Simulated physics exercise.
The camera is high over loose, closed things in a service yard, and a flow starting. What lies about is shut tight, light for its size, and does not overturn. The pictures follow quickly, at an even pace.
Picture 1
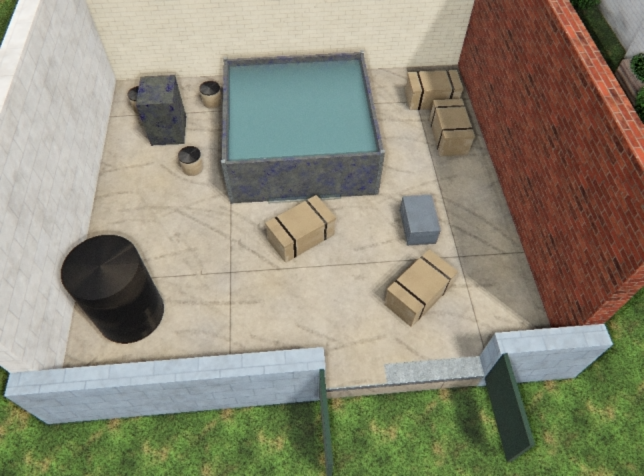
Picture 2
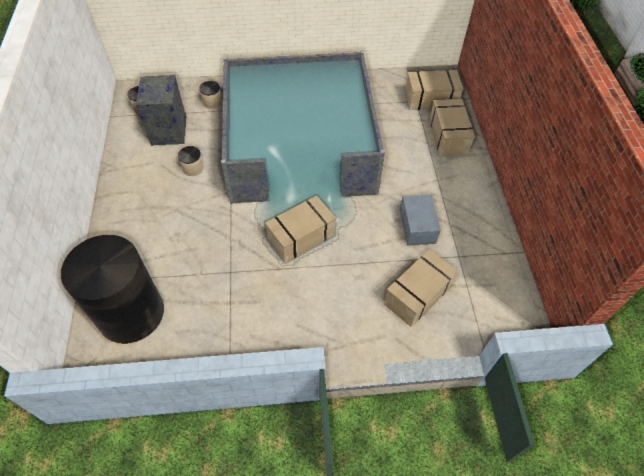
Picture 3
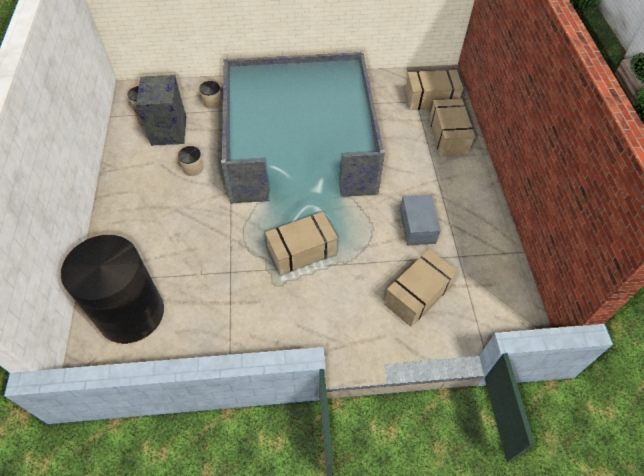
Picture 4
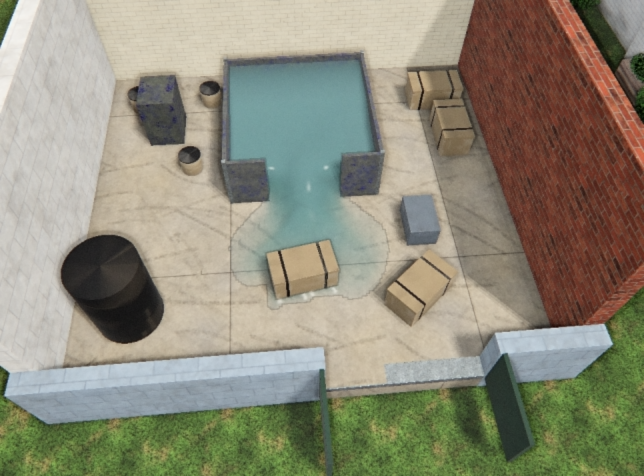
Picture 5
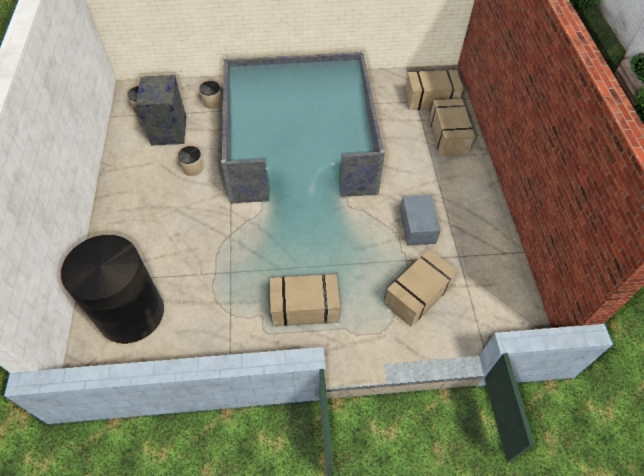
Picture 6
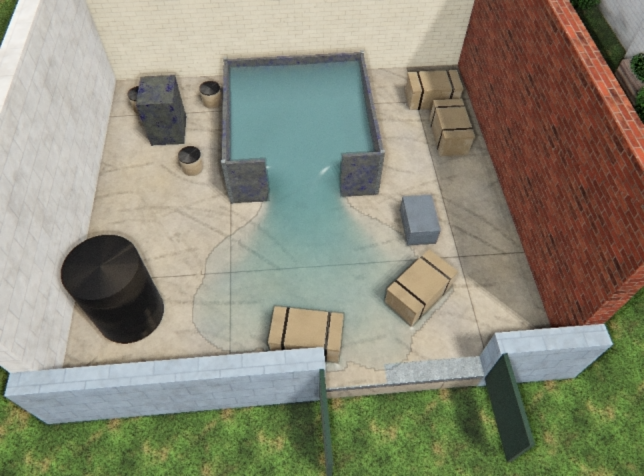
Water poured through a gap that opened in the front of a raised pool and spread across the paved yard, pushing the nearest strapped box toward the low front wall while the other things stayed put.
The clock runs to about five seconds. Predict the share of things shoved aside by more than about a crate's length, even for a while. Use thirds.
Share: Under a third.
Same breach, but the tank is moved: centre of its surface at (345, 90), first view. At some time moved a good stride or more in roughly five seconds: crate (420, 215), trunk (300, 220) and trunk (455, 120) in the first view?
In turn: Yes, shifted that much, less than that.
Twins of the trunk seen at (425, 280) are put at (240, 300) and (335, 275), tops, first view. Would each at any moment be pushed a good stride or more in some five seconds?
In turn: Swept aside, yes.
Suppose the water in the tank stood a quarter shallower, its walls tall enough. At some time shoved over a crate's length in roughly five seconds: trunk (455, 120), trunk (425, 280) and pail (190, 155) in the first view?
As listed: Never so far, yes, short of that.
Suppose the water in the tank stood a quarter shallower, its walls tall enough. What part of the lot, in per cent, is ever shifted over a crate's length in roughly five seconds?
About 20 per cent.
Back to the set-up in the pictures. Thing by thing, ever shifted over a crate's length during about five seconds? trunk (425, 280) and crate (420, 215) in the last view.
As listed: Yes, no.
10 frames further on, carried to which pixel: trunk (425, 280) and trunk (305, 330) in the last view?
Close to (528, 316) and (335, 336).
A moment on, 1 of 8 are well off their spots; 1 afloat.
Next, 2 of 8 are well off their spots; 2 afloat.
Later, 2 of 8 are well off their spots; 0 afloat.
In the end, 2 of 8 are well off their spots, and 2 have been at some point; 0 afloat.
